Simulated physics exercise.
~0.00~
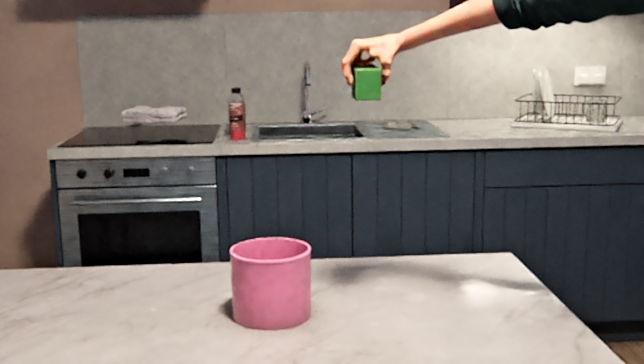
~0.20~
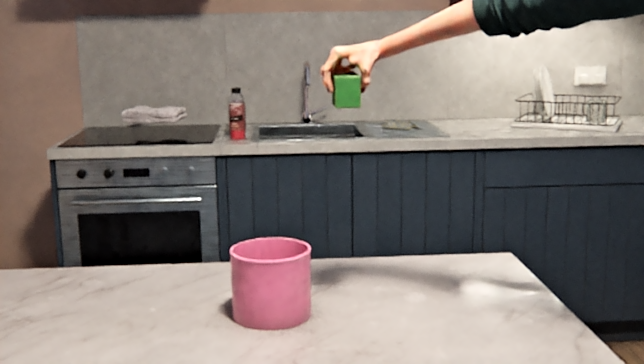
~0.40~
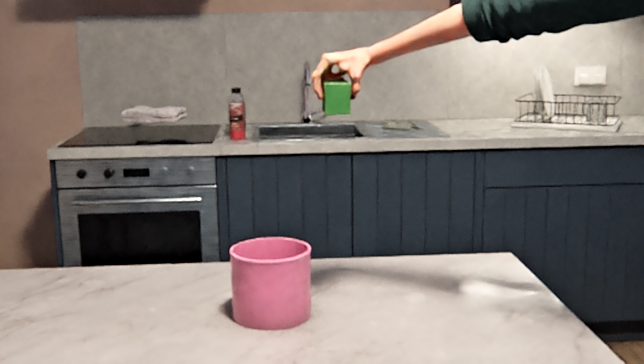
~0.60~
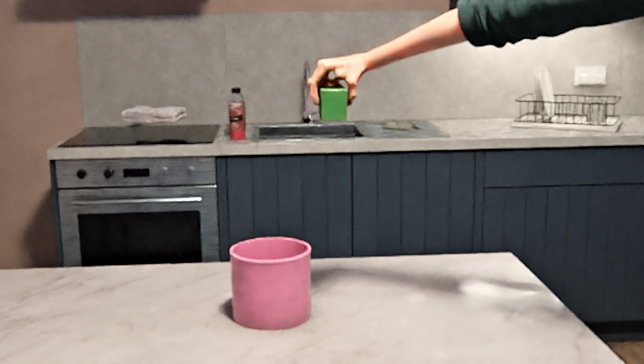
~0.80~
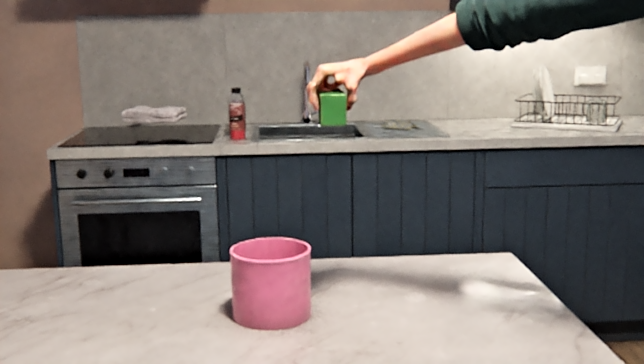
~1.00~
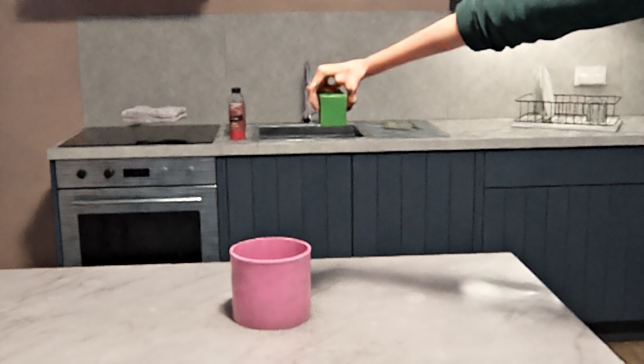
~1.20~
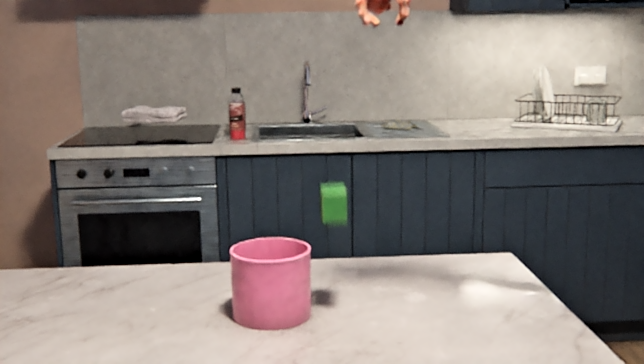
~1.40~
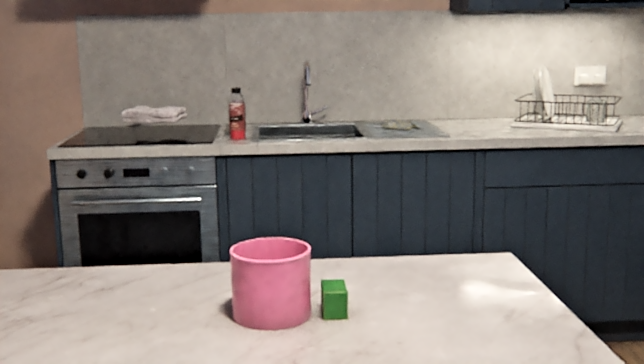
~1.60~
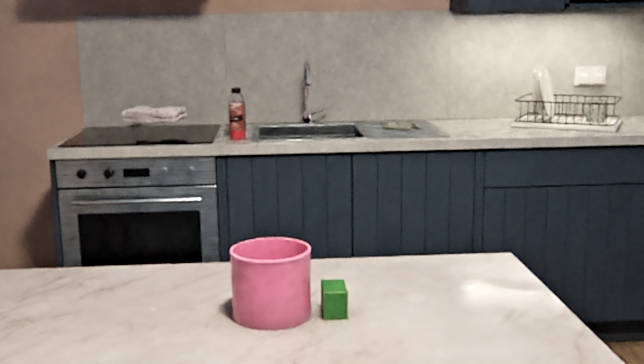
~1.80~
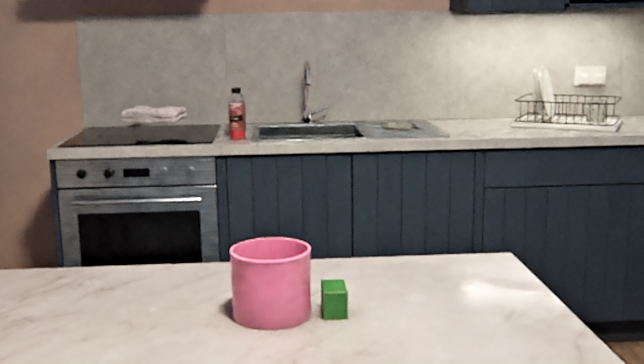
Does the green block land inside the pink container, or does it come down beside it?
The green block comes down beside the pink container and stays on the tabletop just to its right.
